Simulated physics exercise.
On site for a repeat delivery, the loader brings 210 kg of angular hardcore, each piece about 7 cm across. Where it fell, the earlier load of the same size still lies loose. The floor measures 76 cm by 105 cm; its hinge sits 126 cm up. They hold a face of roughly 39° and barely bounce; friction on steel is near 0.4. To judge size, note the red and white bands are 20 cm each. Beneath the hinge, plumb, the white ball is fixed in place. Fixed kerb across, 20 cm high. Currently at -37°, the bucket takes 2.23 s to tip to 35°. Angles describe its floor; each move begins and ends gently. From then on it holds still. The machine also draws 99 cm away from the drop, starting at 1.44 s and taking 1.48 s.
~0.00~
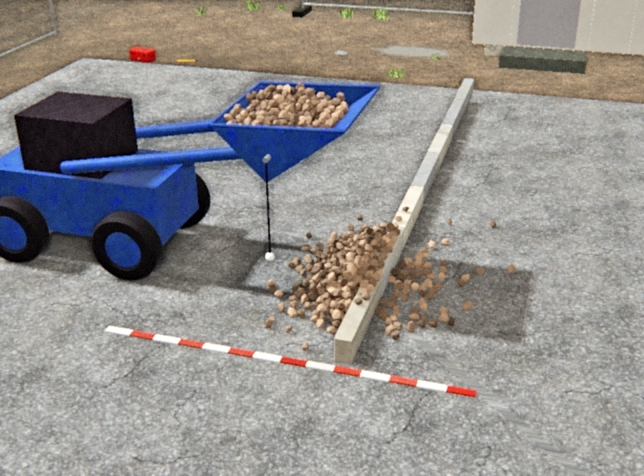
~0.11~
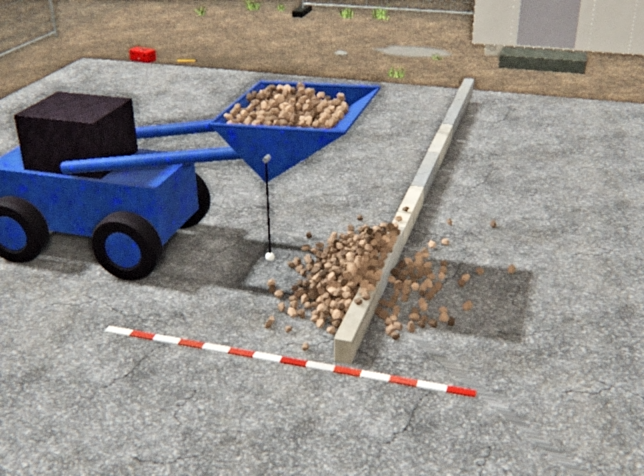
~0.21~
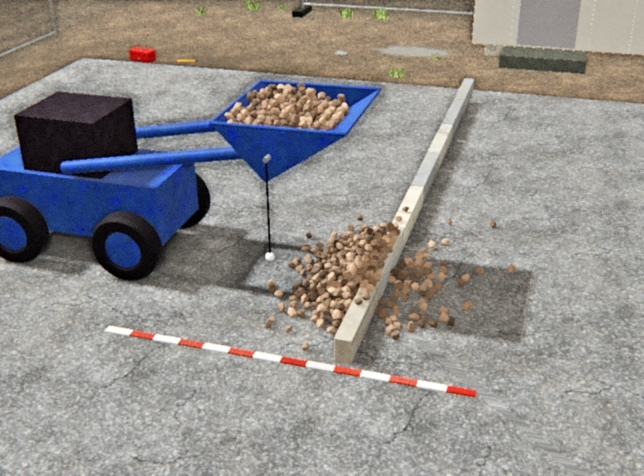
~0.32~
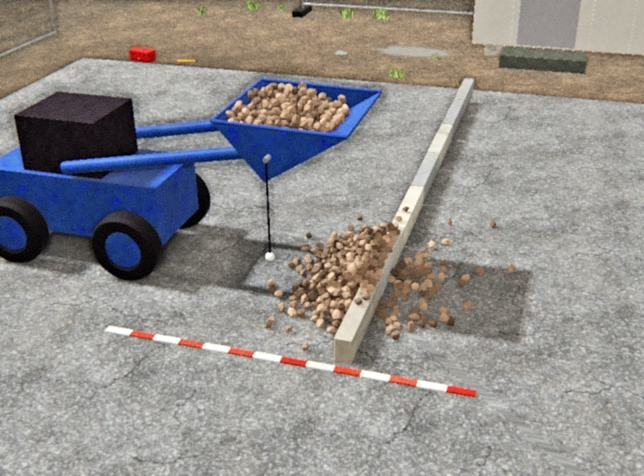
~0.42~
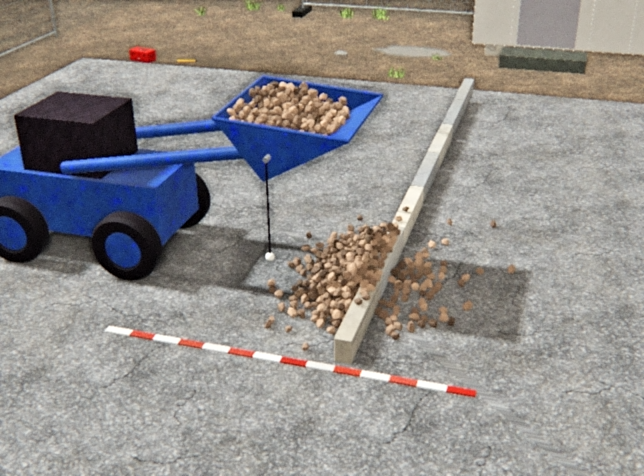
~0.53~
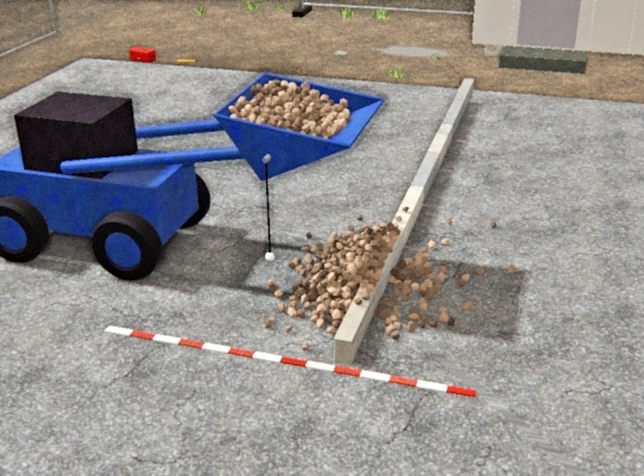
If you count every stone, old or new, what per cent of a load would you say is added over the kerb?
I would say about 1 per cent.
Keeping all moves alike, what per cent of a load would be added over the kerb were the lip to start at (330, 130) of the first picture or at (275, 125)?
Near 0 per cent from the first place, 0 from the second.
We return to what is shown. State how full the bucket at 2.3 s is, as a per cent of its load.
About 10 percent.
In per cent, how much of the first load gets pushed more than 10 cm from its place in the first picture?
Close to 0 per cent.
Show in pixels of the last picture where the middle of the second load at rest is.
I'd say close to (314, 261).
After 1.7 s the floor is at 24°; in per cent of one load, 100 in the bucket, 85 on this side of the kerb, 15 over the kerb; the foremost stones are at (473, 282).
After 2.3 s the floor is at 35°; in per cent of one load, 10 in the bucket, 175 on this side of the kerb, 15 over the kerb; the foremost stones are at (473, 282).
After 3.4 s the floor is at 35°; in per cent of one load, 0 in the bucket, 185 on this side of the kerb, 15 over the kerb; the foremost stones are at (473, 282).
After 5.8 s the floor is at 35°; in per cent of one load, 0 in the bucket, 185 on this side of the kerb, 15 over the kerb; the foremost stones are at (473, 282). Net gain over the kerb, 1.
